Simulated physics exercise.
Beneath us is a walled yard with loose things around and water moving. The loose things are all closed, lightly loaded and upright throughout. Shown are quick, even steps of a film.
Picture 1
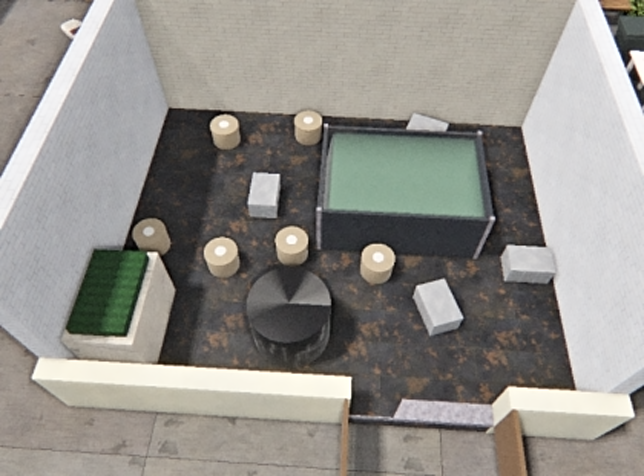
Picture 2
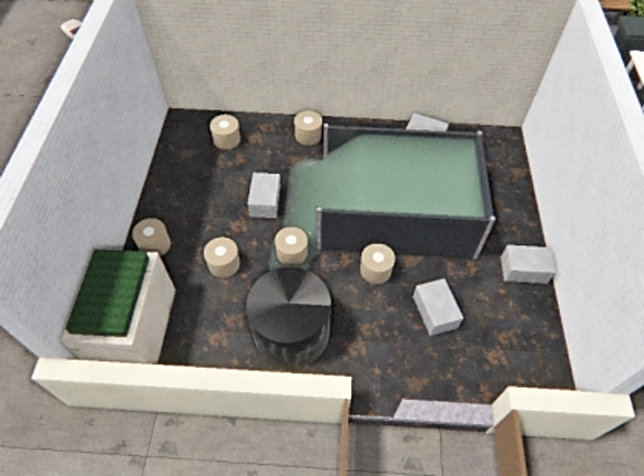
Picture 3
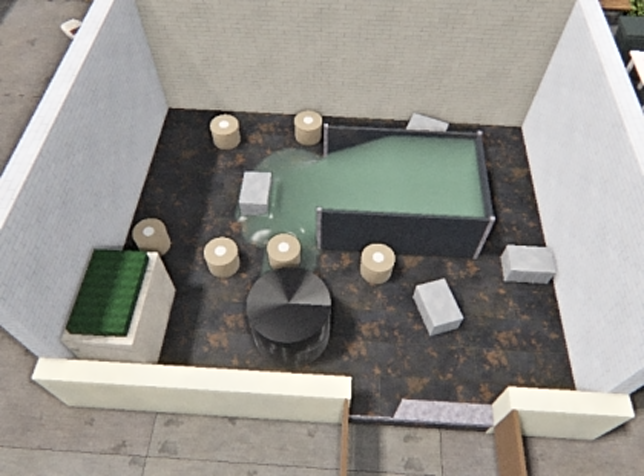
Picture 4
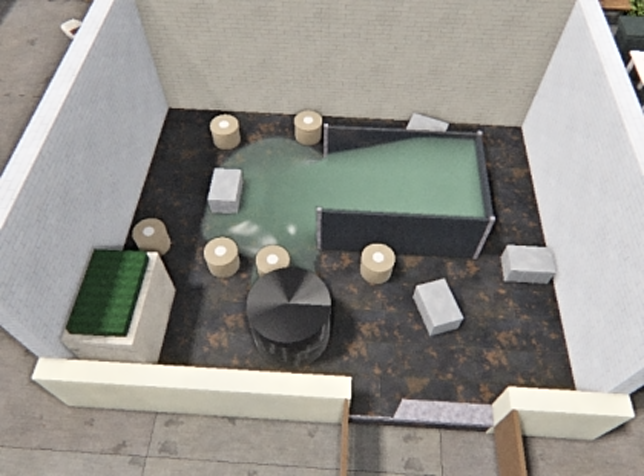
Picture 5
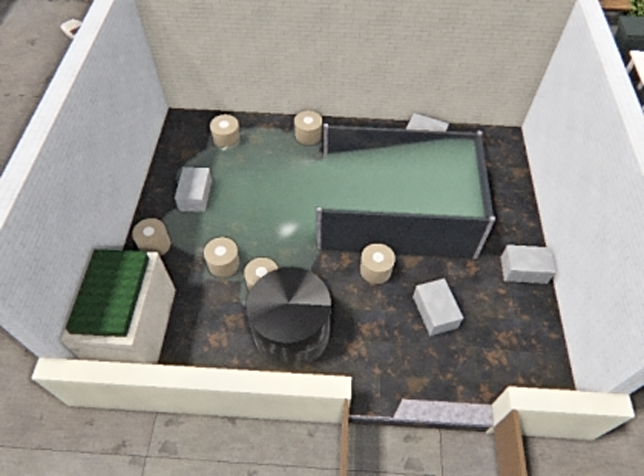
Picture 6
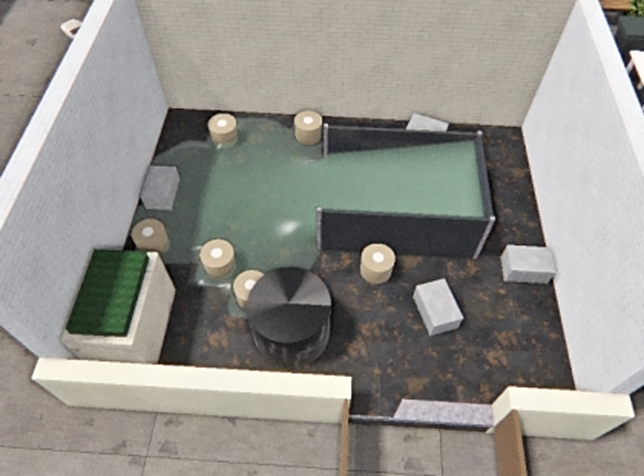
In a walled yard, green water spreads left from an open-ended tank, pushing a grey crate.
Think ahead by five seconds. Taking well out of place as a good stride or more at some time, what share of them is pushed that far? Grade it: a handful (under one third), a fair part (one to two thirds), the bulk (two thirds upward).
The bulk.
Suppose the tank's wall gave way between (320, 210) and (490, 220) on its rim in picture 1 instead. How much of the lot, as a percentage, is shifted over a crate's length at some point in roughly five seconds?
Some 50 per cent.
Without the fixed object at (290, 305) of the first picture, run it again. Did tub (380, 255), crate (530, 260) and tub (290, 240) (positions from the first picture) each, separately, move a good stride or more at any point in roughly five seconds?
As listed: Short of that, under that, that far or more.
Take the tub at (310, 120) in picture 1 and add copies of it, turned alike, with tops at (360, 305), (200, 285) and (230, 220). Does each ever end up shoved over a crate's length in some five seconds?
Stays put, shoved clear, shoved clear.
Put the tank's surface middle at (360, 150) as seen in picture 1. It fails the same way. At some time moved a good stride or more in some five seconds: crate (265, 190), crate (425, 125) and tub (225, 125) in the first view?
In order: Went well off, went well off, went well off.
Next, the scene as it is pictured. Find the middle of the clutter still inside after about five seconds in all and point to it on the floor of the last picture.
It lands somewhere near (362, 248).
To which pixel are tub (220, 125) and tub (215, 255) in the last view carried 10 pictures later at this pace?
Look around pixels (185, 92) and (182, 312).
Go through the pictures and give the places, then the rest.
The first frame shows a crate at (264, 189) rests on the ground; a tub at (291, 240) rests on the ground; 0 of 10 have shifted.
The second frame shows a crate at (264, 189) rests on the ground; a tub at (291, 240) rests on the ground; 0 of 10 have shifted.
The third frame shows a crate at (255, 188) rests on the ground, close to its start; a tub at (283, 247), on the bottom, close to its start; 2 of 10 have shifted.
The fourth frame shows a crate at (225, 184), on the bottom, a stride from its start; a tub at (272, 259), on the bottom, a stride from its start; 2 of 10 have shifted.
The fifth frame shows a crate at (192, 183), on the bottom, a stride from its start; a tub at (261, 272), on the bottom, a stride from its start; 2 of 10 have shifted.
The sixth frame shows a crate at (158, 181) rests on the ground, far from its start; a tub at (251, 285) rests on the ground, a stride from its start; 3 of 10 have shifted.
A moment on, 4 of 10 are well off their spots; 2 afloat.
Next, 4 of 10 are well off their spots; 4 afloat.
Later, 6 of 10 are well off their spots; 5 afloat.
In the end, 8 of 10 are well off their spots, and 8 have been at some point; 8 afloat.
